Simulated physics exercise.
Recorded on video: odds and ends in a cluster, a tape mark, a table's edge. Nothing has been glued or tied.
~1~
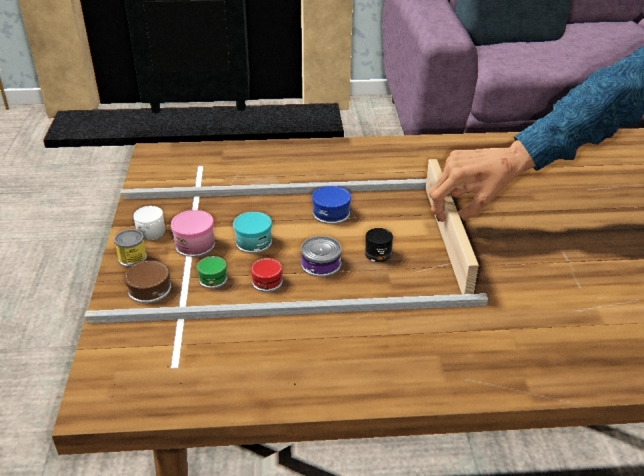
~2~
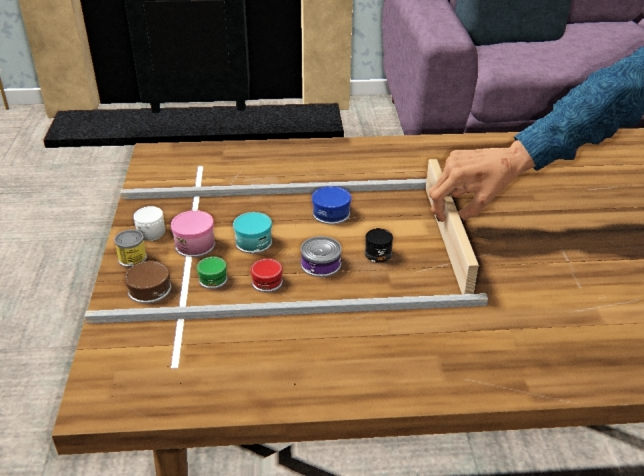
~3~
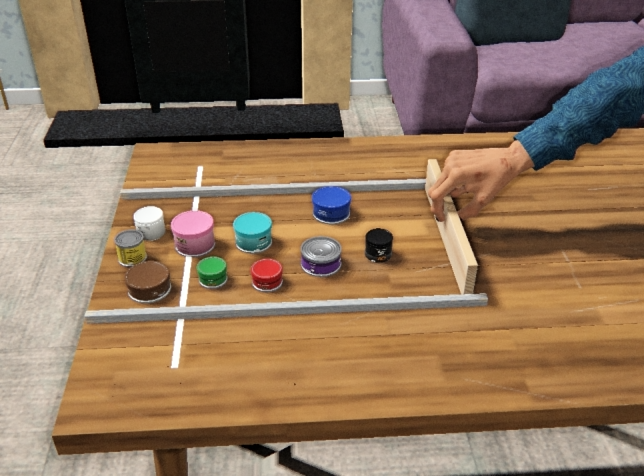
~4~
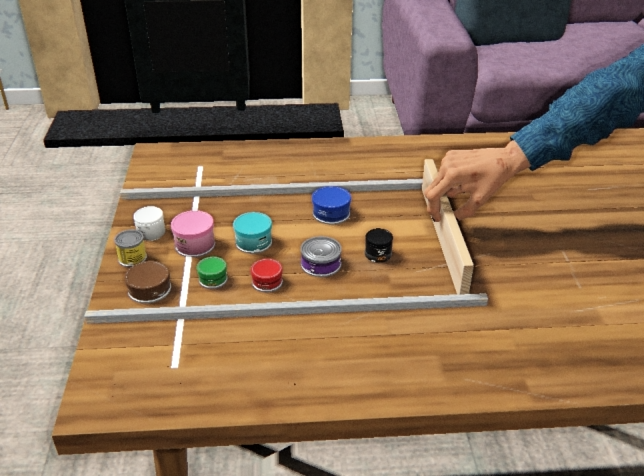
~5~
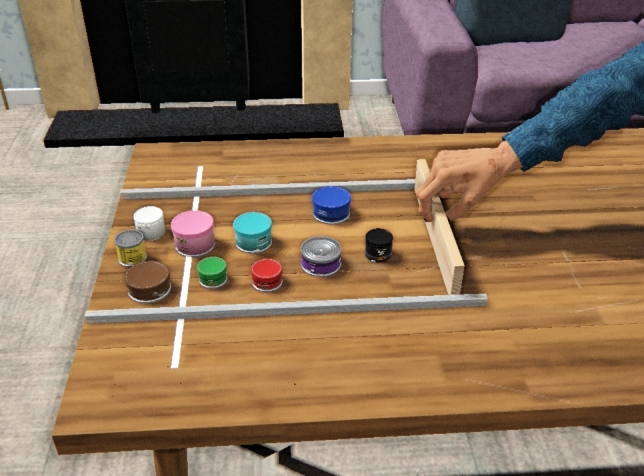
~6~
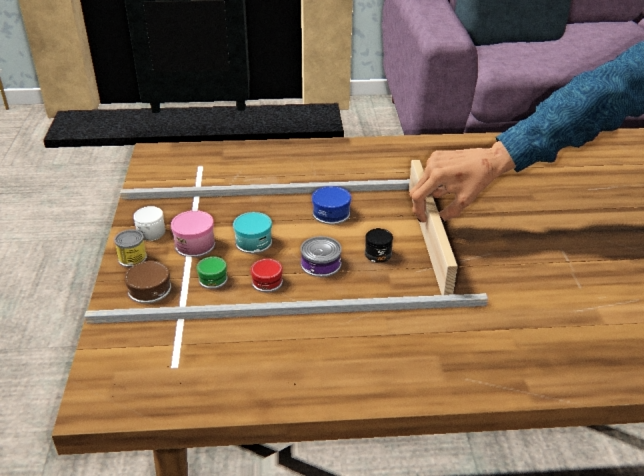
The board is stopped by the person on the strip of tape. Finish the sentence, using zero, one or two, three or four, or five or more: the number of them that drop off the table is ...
The number that drop off the table is zero.
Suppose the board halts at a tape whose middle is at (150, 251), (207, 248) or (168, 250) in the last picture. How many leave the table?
Try 1: 4; try 2: 0; try 3: 2.
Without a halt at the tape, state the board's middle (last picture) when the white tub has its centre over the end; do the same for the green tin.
With the white tub it sits around (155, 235), with the green tin around (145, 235).
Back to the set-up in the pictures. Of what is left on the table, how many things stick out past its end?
I count 2 overhanging.
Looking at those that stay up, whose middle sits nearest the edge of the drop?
The one in question is the yellow pot.
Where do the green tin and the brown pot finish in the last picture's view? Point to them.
(138, 292), and the other (102, 289).
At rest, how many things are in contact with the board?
It touches 5.
Early on, none off yet; yellow pot at rest near (131, 248); white tub at rest near (150, 224); brown pot at rest near (148, 282).
Finally, the number that fall off is zero.
